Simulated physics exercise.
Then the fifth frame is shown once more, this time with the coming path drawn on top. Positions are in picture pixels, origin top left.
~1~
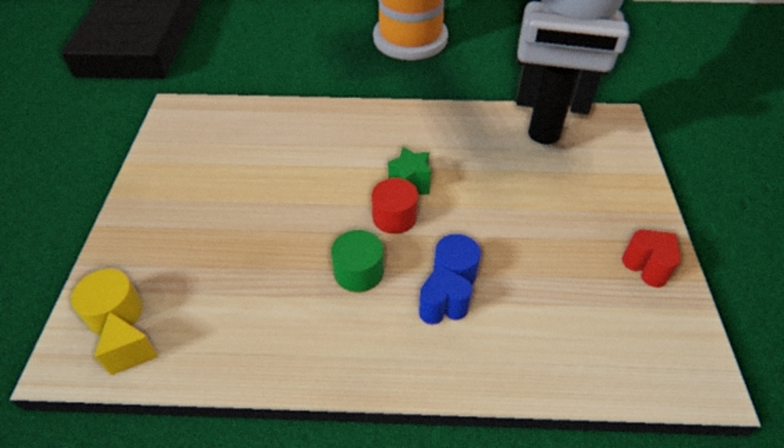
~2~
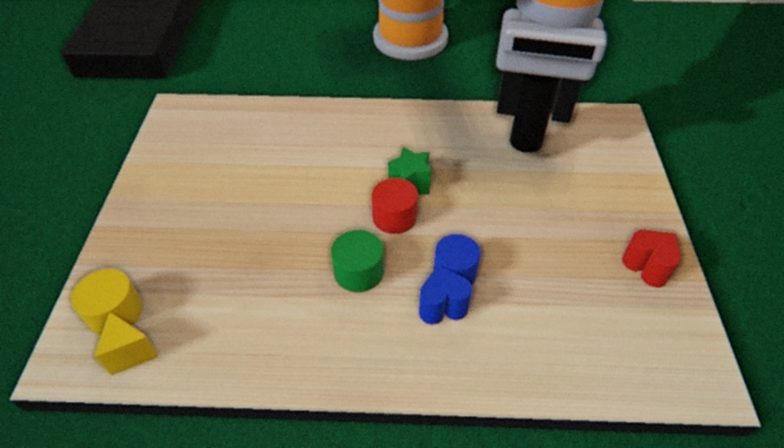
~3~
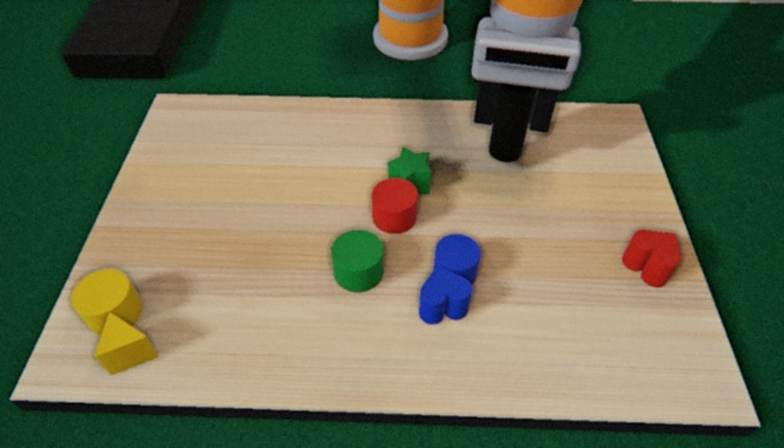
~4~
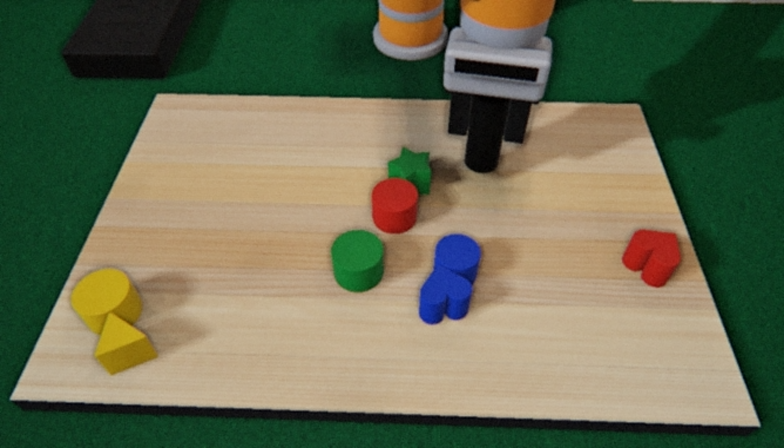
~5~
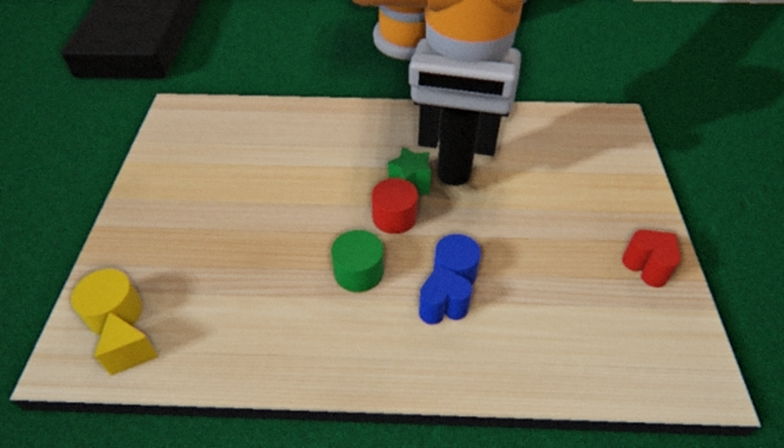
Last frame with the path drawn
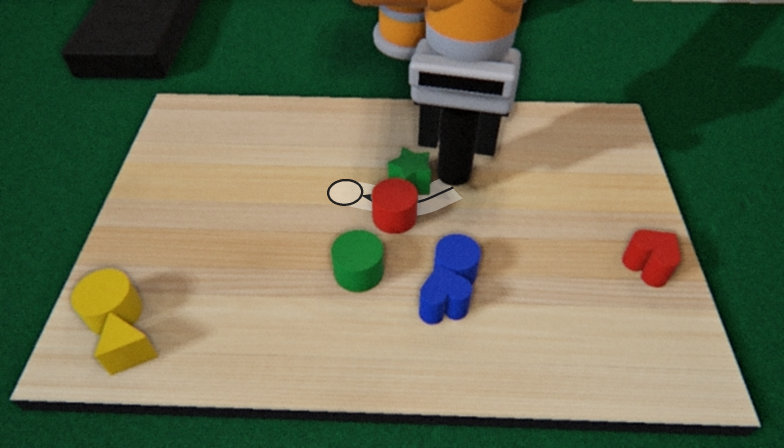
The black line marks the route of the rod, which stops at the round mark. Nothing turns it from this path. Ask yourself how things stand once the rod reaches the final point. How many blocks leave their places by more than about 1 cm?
2.
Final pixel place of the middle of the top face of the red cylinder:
It should be at (364, 204) by then.
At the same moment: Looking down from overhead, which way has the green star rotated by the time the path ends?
From above, the green star will be seen to turn clockwise.
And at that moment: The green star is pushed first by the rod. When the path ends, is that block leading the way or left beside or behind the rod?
The green star won't stay at the front of the rod.
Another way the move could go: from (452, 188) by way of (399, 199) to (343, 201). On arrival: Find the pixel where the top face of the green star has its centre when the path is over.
It comes to (358, 154).
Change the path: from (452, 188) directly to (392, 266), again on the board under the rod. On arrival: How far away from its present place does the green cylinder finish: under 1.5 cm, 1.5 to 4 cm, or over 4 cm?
The distance will be below 1.5 cm.
Path on the board, from (452, 188) through (420, 201) and (382, 199) to (345, 192).
The first path, step by step. One third of the way, rod (420, 188); red cylinder (389, 197); green star (396, 162), turned 45° clockwise.
Two thirds of the way, rod (381, 186); red cylinder (364, 204); green star (375, 153), turned 80° clockwise.
At the end, rod (344, 178); green cylinder in place; red cylinder (364, 204); green star (366, 149), turned 120° clockwise.
